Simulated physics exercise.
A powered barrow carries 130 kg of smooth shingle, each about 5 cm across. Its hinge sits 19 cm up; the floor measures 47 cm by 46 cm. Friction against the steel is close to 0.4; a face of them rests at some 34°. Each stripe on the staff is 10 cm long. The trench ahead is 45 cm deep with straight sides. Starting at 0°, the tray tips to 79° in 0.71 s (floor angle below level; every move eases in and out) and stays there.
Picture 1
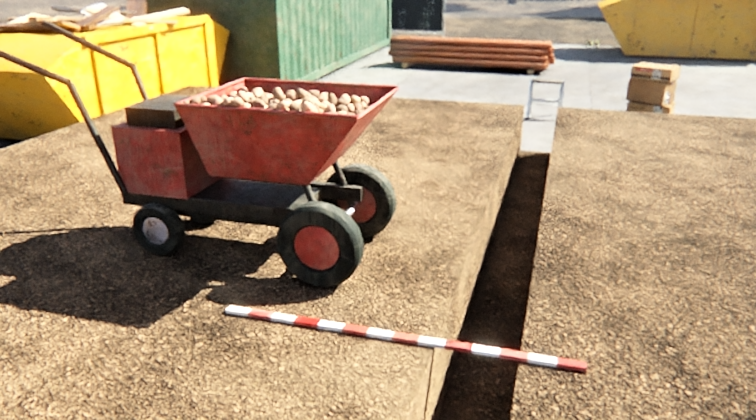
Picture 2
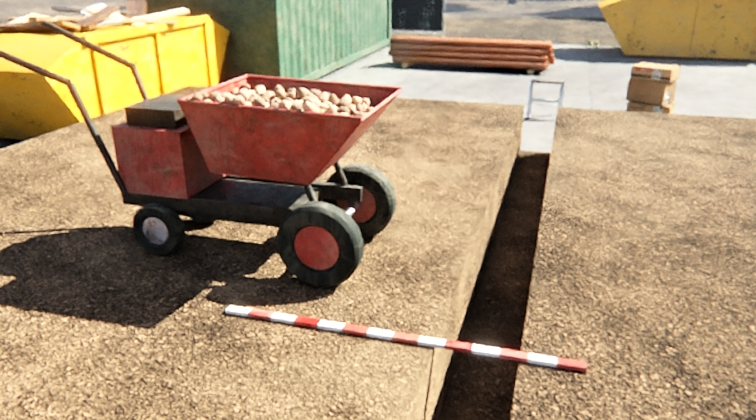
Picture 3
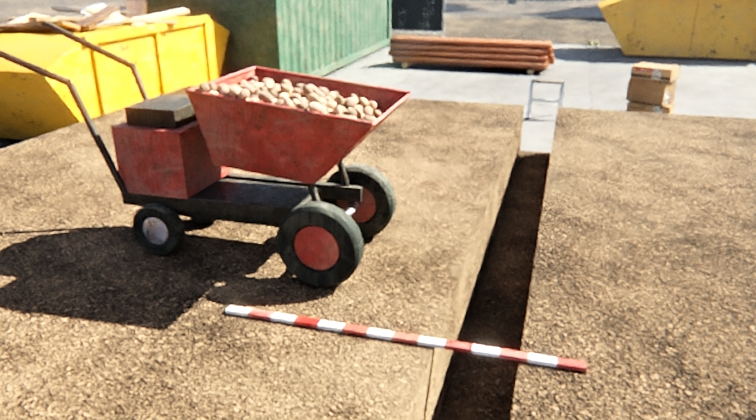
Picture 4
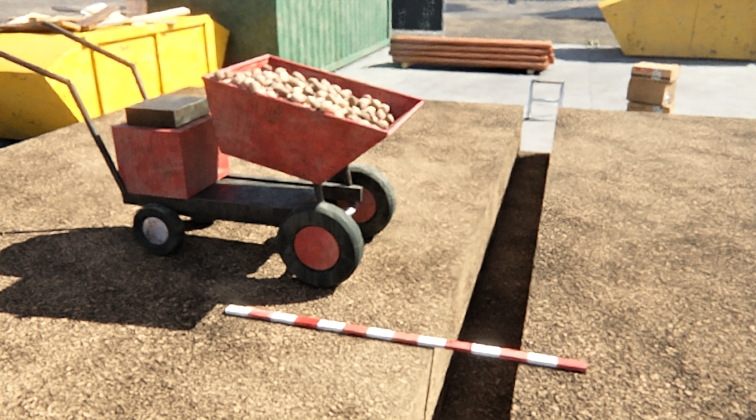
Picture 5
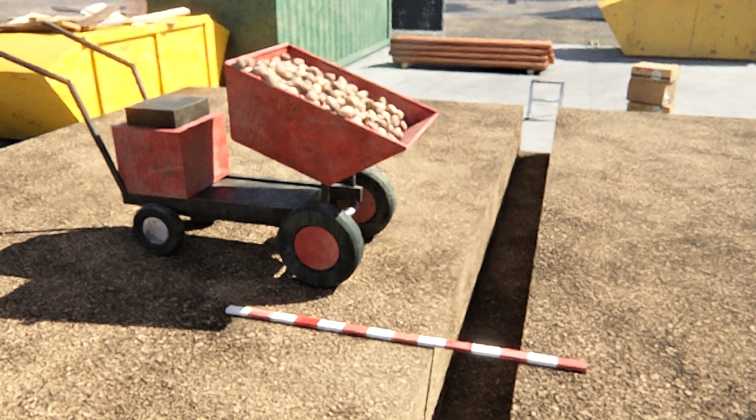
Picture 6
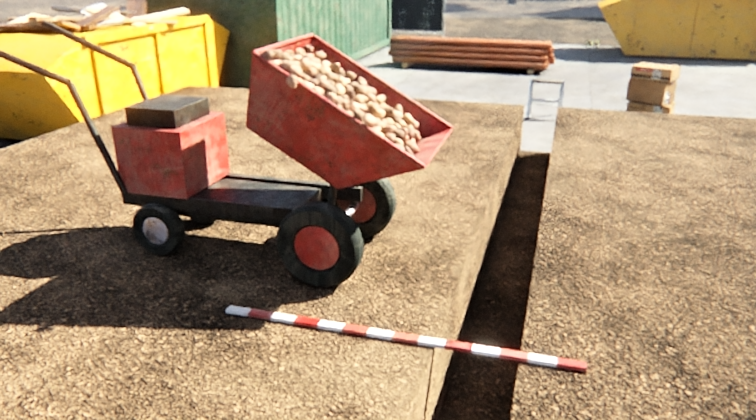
A red powered barrow heaped with smooth, pale stones stands at left on sunlit brown ground, seen from slightly above by a still camera. A red-and-white striped staff lies in front, near a narrow, straight-sided trench, with yellow skips, a green container, stacked pipes and boxes behind. The tray tilts forward toward the right, slowly at first, its back rising while the wheels stay put and the stones ride along inside.
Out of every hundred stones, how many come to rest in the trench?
Some 67 per cent of it.
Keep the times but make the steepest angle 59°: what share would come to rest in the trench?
In that case some 55 per cent.
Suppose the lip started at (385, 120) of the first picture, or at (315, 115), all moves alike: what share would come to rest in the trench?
Near 40 per cent from the first place, 85 from the second.
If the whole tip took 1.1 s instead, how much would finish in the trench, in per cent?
It would be near 80 per cent.
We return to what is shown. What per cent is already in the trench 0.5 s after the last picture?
Some 40 per cent.
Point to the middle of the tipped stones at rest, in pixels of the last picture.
Their middle is at about (509, 344).
Then, 0.2 s after the last picture the floor is at 66°, 100 % in the tray; the foremost stones are at (471, 224).
Then, 0.5 s after the last picture the floor is at 79°, 39 % in the tray, 42 % in the trench, 19 % past the trench; the foremost stones are at (595, 289).
Then, 0.9 s after the last picture the floor is at 79°, 2 % in the tray, 65 % in the trench, 33 % past the trench; the foremost stones are past the picture's edge.
Then, 2.8 s after the last picture the floor is at 79°, 0 % in the tray, 67 % in the trench, 33 % past the trench; the foremost stones are past the picture's edge.
